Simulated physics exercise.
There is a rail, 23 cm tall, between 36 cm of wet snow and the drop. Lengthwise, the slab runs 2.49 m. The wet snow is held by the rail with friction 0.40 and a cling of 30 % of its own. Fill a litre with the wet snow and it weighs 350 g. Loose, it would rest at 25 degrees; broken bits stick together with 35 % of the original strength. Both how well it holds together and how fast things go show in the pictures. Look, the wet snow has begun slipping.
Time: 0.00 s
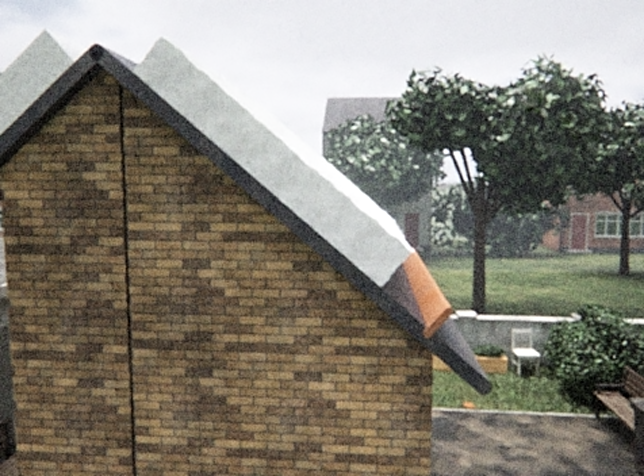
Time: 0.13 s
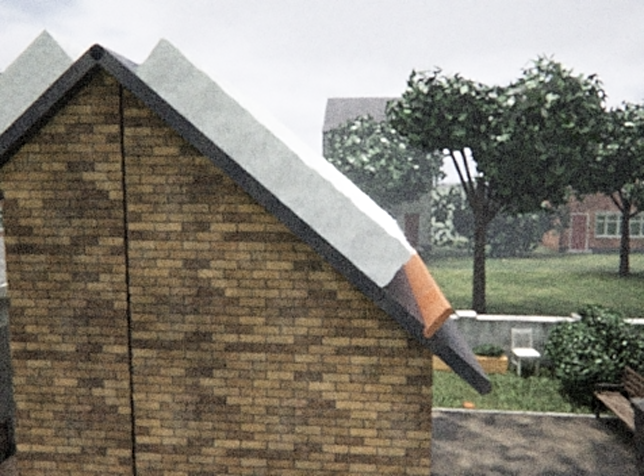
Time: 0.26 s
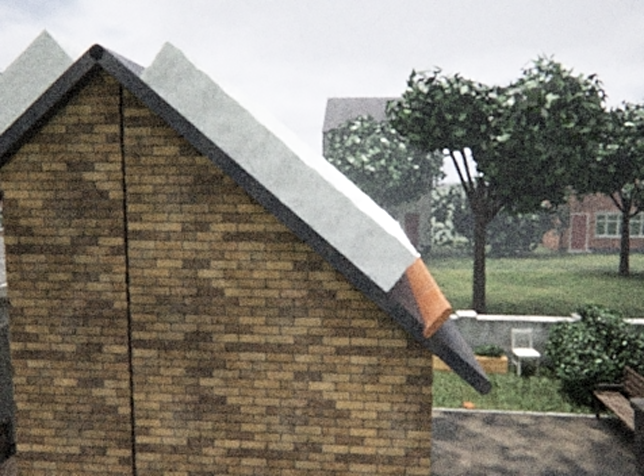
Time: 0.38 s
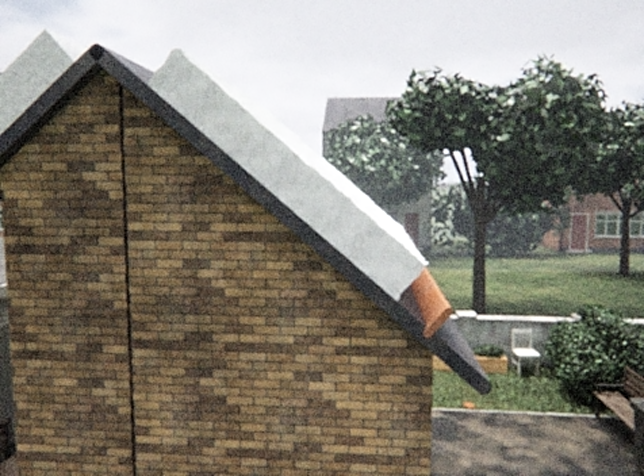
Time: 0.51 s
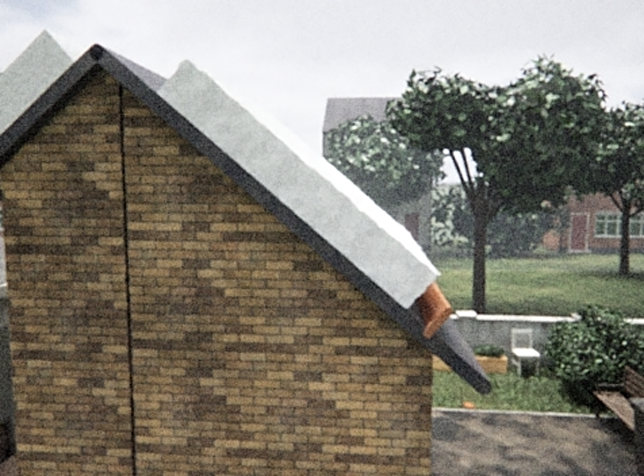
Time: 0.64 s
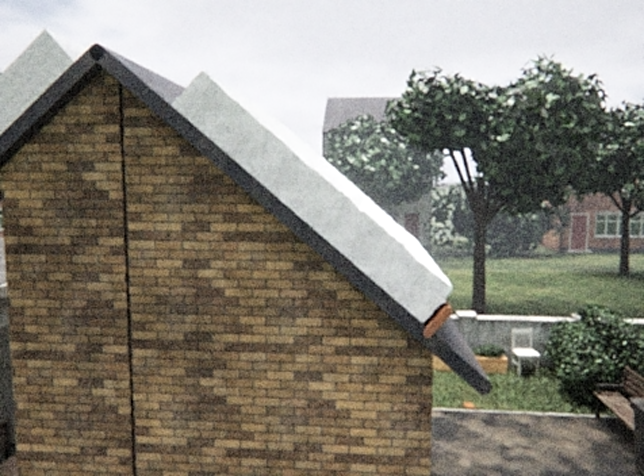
Thick slab of wet snow sliding down a brick house's dark roof to the right, gradually covering the orange rail near the eave.
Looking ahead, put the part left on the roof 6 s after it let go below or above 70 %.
My bet is north of 70 %.
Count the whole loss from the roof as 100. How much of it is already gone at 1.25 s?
Fraction so far: Roughly 0 %.
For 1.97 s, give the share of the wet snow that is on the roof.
90 %.
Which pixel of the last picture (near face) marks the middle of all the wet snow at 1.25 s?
The middle is near (364, 237) in that view.
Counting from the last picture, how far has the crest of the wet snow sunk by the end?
The top ends up roughly 0.4 m below where it was in the last picture.
After 1.25 s, 99 % of the snow is on the roof.
After 1.97 s, 88 % of the snow is on the roof.
After 2.68 s, 83 % of the snow is on the roof.
After 3.40 s, 83 % of the snow is on the roof.
After 6.00 s, 83 % of the snow is on the roof.
